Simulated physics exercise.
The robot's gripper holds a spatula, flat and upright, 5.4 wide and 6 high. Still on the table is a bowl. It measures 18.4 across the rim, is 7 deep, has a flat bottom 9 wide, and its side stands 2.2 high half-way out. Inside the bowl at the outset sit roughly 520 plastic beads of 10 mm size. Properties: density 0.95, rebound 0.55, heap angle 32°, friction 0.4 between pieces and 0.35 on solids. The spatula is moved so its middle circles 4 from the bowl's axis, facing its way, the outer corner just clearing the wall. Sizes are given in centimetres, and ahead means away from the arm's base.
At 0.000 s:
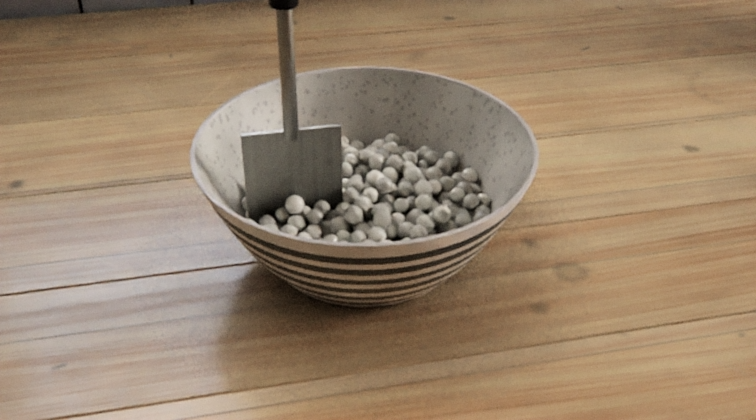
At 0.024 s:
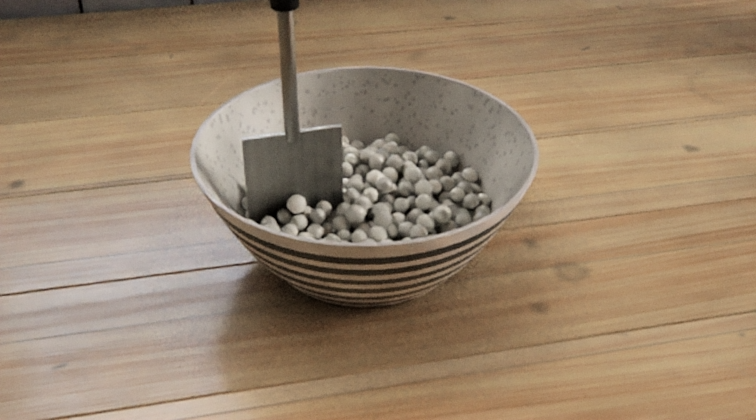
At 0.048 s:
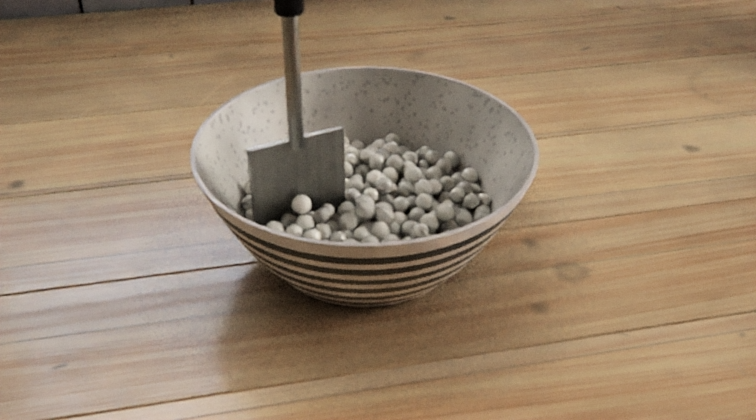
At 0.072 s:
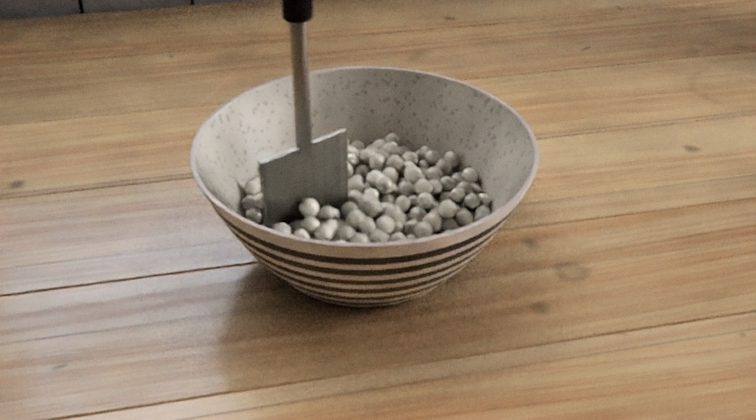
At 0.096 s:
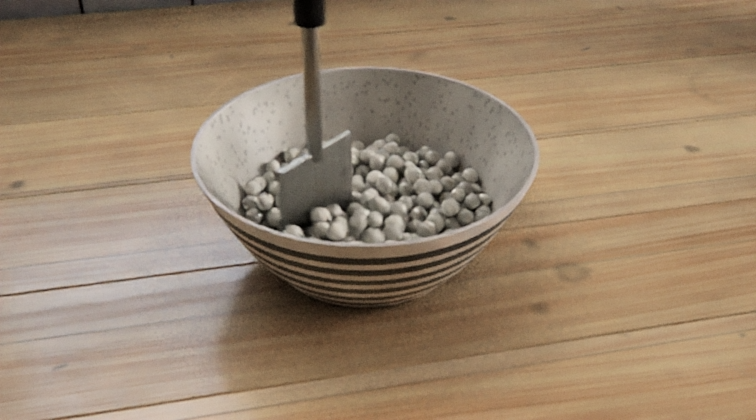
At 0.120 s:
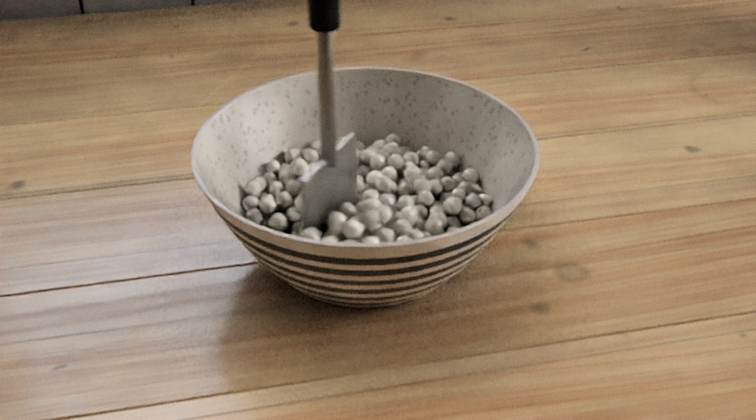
Metal spatula turning and sweeping slowly rightward through pale round beads in a striped, speckled bowl on a wooden table.
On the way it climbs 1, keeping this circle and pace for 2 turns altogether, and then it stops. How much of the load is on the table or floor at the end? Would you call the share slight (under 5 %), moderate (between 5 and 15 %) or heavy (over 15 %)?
I would call it moderate.
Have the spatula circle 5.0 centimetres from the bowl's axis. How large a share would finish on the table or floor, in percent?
In that case roughly 0 per cent.
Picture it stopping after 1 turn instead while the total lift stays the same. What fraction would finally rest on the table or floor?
It would be around 5 per cent.
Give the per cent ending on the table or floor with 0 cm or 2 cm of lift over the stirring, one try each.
Some 10 and some 5 per cent.
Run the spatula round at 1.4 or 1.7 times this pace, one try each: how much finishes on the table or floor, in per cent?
I'd expect near 20 per cent, then near 25 per cent.
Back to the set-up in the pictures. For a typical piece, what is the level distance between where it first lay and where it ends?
Something like 6 centimetres, give or take.
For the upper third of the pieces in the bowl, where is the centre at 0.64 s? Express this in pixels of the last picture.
Around (271, 167).
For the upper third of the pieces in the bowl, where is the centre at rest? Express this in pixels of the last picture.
(316, 215).
By 0.64 s, 314° round, highest piece 8 above the table; 499 in the bowl, 18 on the table or floor, 6 in flight or on the tool.
By 1.17 s, 218° round, highest piece 8 above the table; 488 in the bowl, 35 on the table or floor.
By 1.63 s, 0° round, highest piece 6 above the table; 486 in the bowl, 37 on the table or floor.
By 2.33 s, 0° round, highest piece 5 above the table; 486 in the bowl, 37 on the table or floor.
Final count, 486 in the bowl, 37 on the table or floor. That is 7 % on the table or floor.
